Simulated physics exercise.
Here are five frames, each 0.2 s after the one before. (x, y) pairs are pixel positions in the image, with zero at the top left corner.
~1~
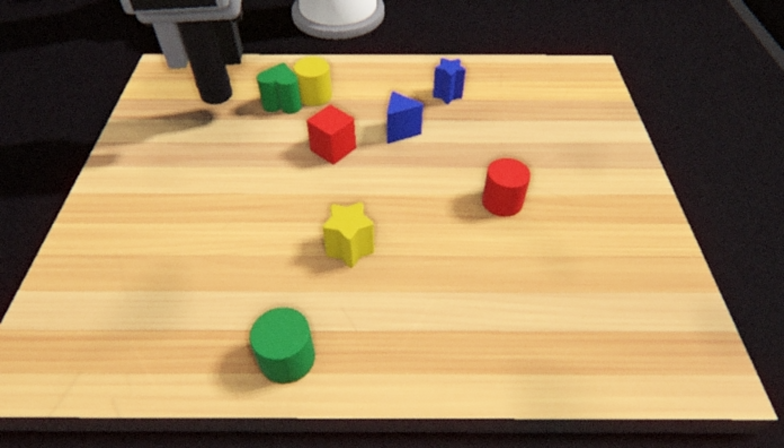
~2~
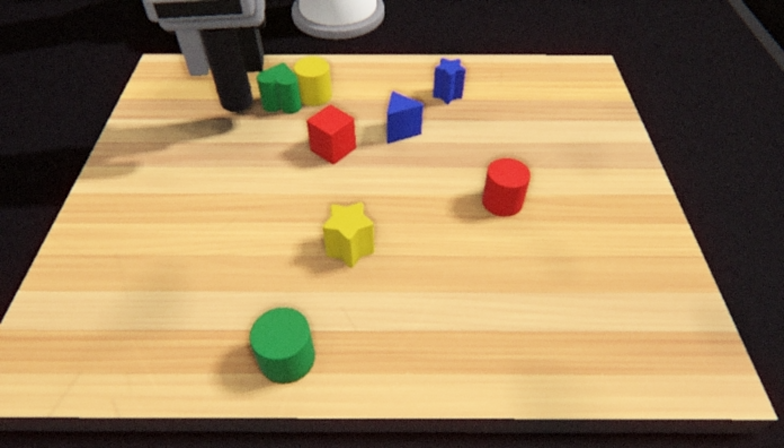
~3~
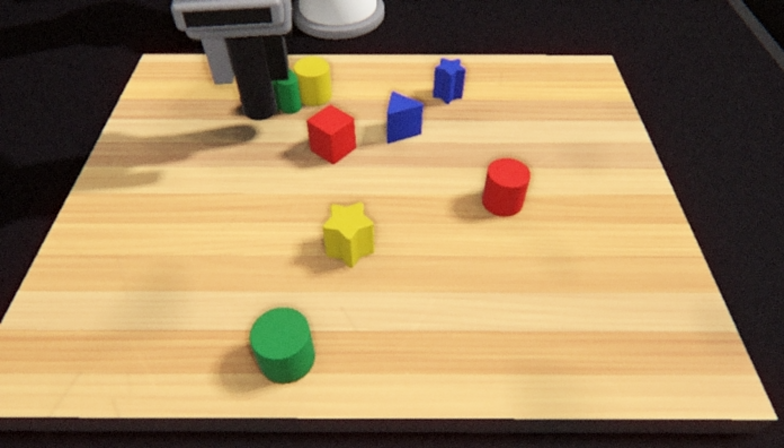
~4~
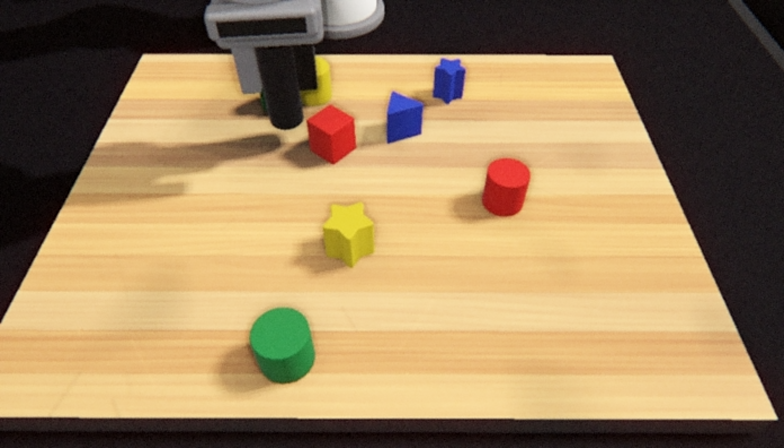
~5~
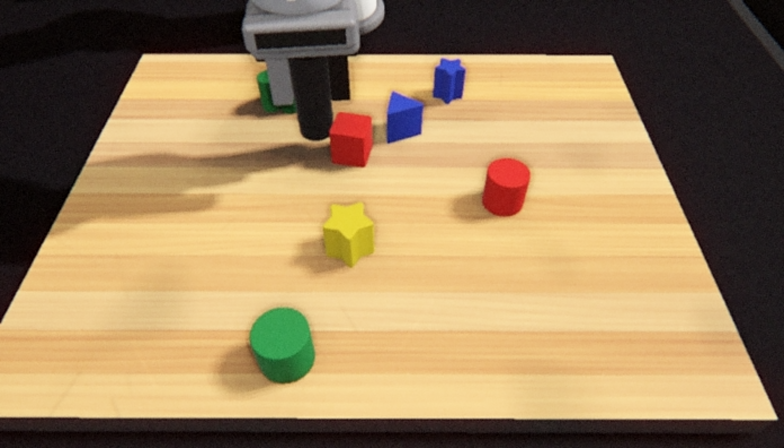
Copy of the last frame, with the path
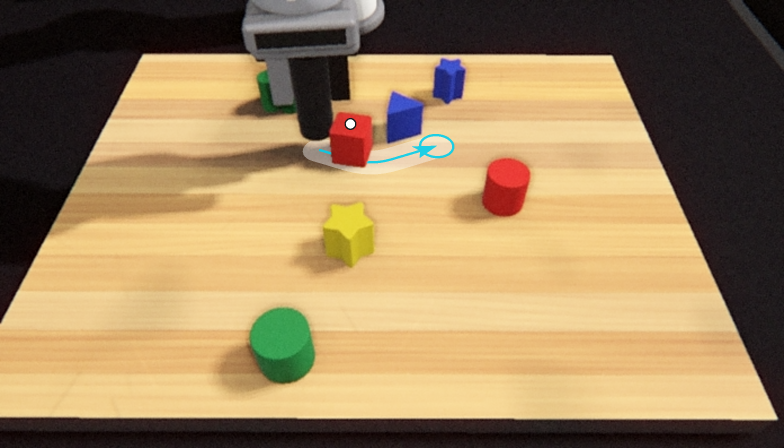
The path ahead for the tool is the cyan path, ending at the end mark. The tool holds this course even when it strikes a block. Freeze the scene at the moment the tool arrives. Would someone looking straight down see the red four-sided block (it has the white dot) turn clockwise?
I expect so.
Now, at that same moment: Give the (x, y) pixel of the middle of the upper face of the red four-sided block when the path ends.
The top centre is at (468, 131).
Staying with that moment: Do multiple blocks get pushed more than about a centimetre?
No, that is not how it ends up.
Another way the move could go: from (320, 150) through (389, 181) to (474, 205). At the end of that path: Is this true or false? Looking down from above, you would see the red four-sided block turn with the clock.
That is false.
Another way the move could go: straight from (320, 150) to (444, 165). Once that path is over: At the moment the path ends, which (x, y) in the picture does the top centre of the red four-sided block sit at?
Roughly at (484, 140).
Path on the board, from (320, 150) through (358, 161) and (399, 157) to (437, 146); the dot is on the red four-sided block.
What follows on the original path. One third of the way, tool (357, 142); red four-sided block (393, 131), turned 20° anticlockwise.
Two thirds of the way, tool (399, 138); red four-sided block (435, 132).
At the end, tool (438, 127); red four-sided block (468, 131), turned 40° clockwise; blue three-sided block in place.
